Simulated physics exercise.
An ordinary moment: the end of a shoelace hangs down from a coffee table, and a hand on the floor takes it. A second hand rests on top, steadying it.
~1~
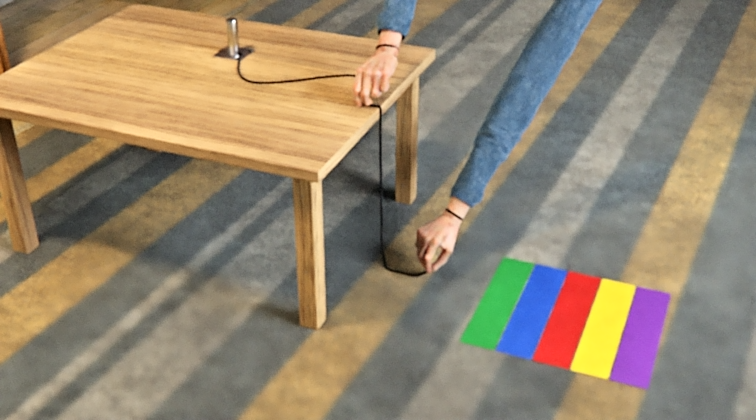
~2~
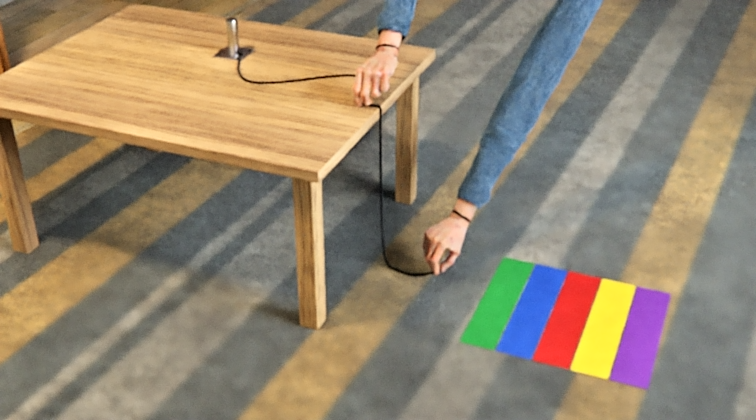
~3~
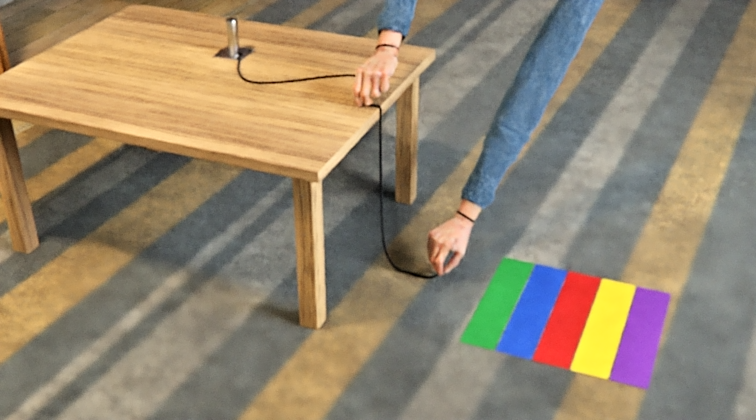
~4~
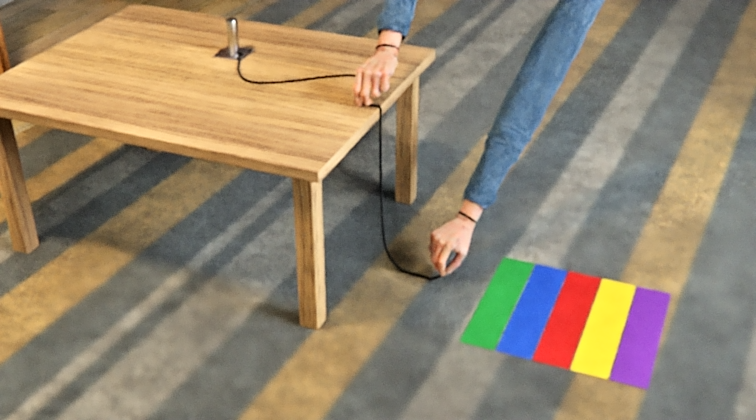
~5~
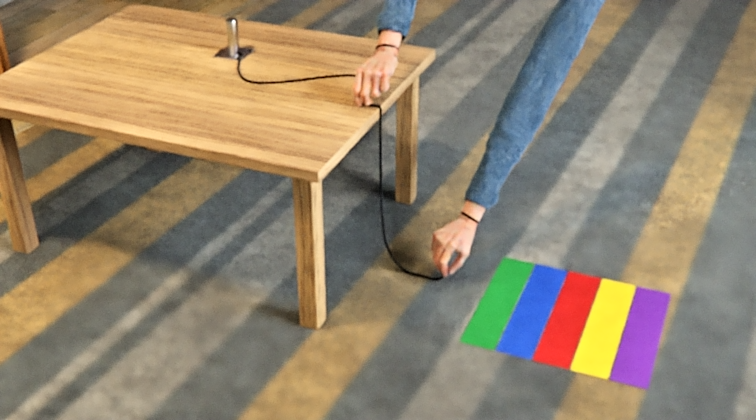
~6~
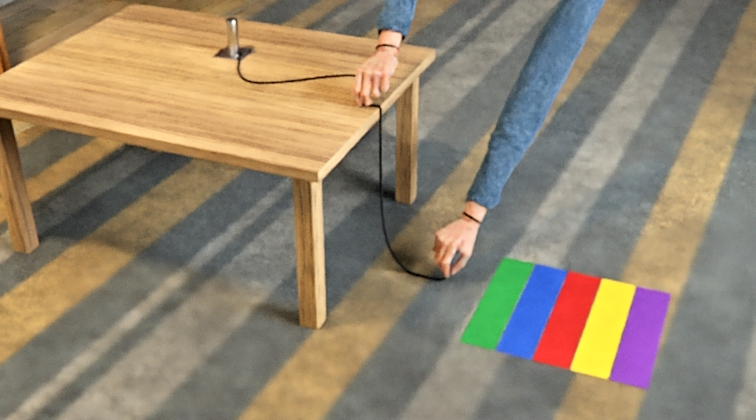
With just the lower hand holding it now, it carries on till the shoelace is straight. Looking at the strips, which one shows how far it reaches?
The purple strip shows it.
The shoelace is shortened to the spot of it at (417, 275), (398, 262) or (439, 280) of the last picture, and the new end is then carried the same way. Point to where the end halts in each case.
Try by try: (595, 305), (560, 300) and (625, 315).
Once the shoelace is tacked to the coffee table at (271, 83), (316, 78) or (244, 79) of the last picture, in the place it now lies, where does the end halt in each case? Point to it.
That would be (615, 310) for the first, (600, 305) for the second and (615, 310) for the third.
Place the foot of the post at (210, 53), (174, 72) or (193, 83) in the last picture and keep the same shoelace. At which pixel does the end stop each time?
Around (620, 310), (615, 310) and (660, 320).
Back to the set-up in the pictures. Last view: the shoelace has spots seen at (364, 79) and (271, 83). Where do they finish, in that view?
First: (396, 104). Second: (315, 75).
Soon after, end near (582, 303); over red.
Then, end near (624, 313); over yellow.
At full stretch, end near (652, 319); over purple. The end stops over the purple strip.
